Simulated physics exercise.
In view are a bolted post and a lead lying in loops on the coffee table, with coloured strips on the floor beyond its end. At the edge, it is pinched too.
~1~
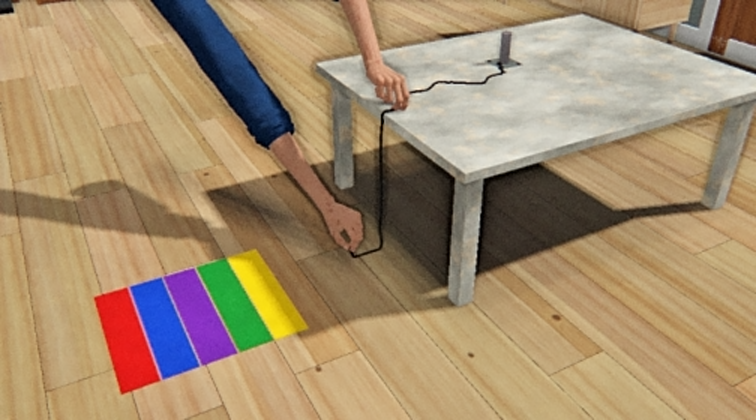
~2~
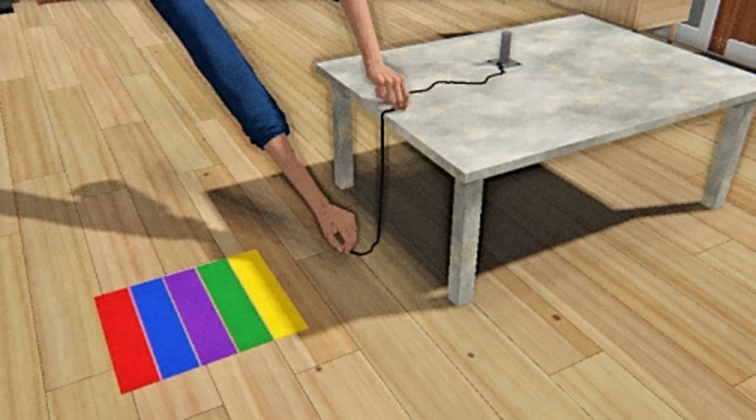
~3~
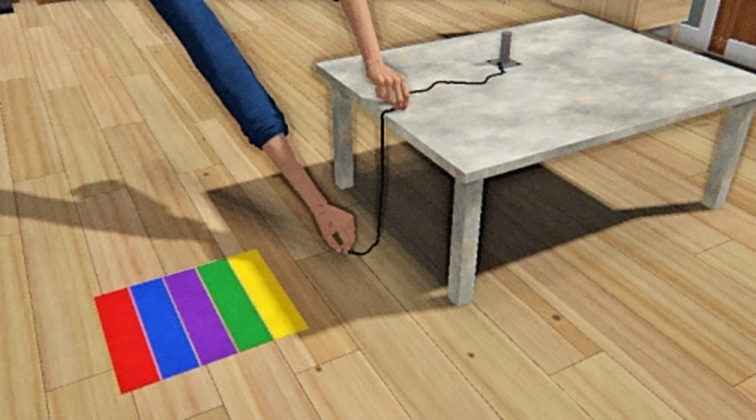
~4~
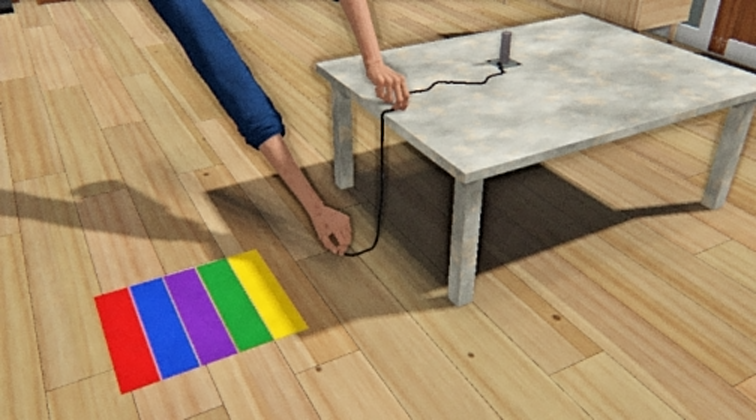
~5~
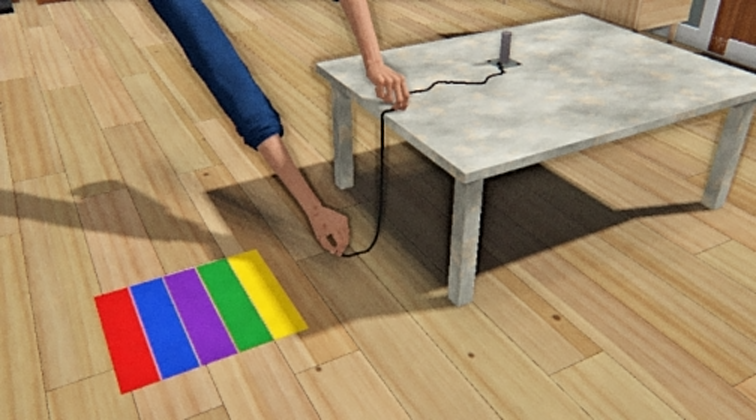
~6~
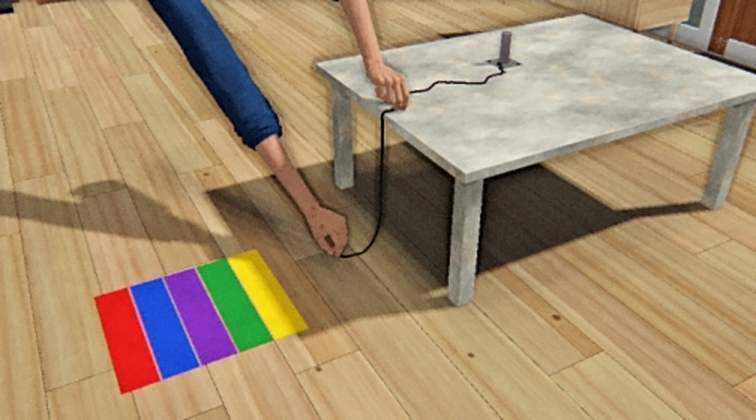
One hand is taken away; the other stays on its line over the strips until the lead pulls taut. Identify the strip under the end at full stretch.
Strip: Purple.
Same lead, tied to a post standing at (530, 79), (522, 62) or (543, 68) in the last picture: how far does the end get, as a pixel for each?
The places come out near (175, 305), (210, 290) and (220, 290).
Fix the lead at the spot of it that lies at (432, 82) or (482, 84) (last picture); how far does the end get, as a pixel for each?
It would be somewhere around (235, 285) the first time and (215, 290) the second.
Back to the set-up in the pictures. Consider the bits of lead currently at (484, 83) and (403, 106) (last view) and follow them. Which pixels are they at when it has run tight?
They finish at (452, 80) and (356, 130) respectively.
Soon after, end near (255, 278); over yellow.
Then, end near (213, 291); over green.
At full stretch, end near (188, 299); over purple. It gets as far as the purple strip.
